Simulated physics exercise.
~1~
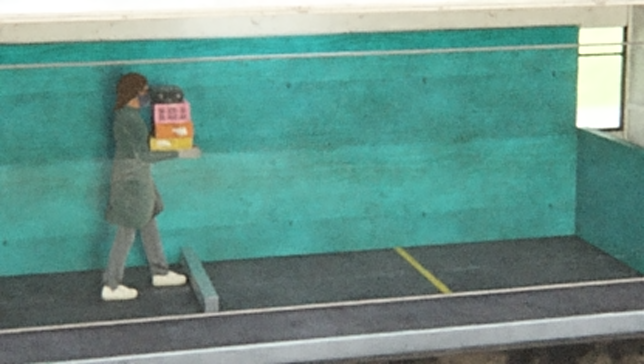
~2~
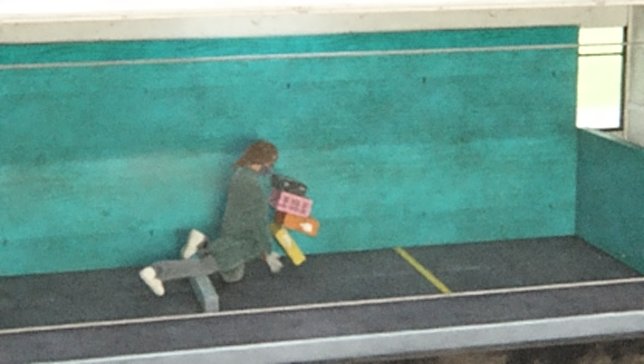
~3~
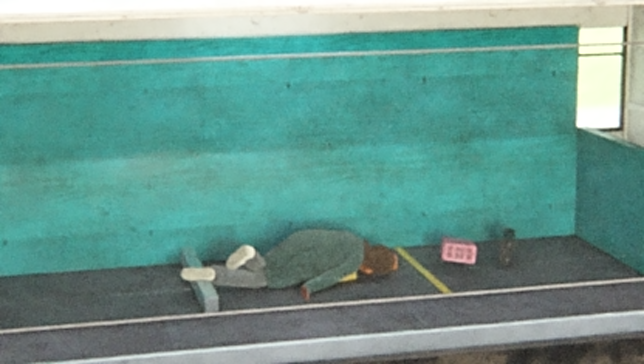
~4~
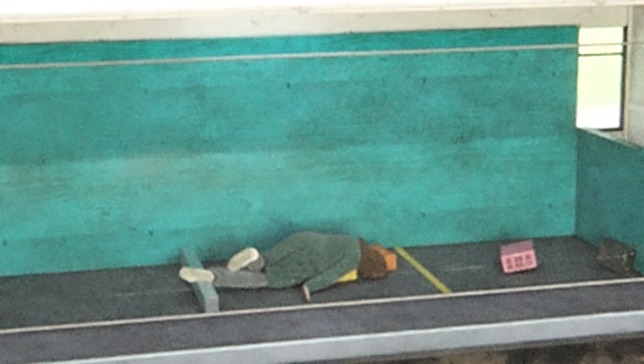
On a dark platform against a teal wall, a person carrying a stack of boxes pitched forward over a low grey bar and fell flat, short of a yellow line, while the pink crate and black box tumbled past it to the right.
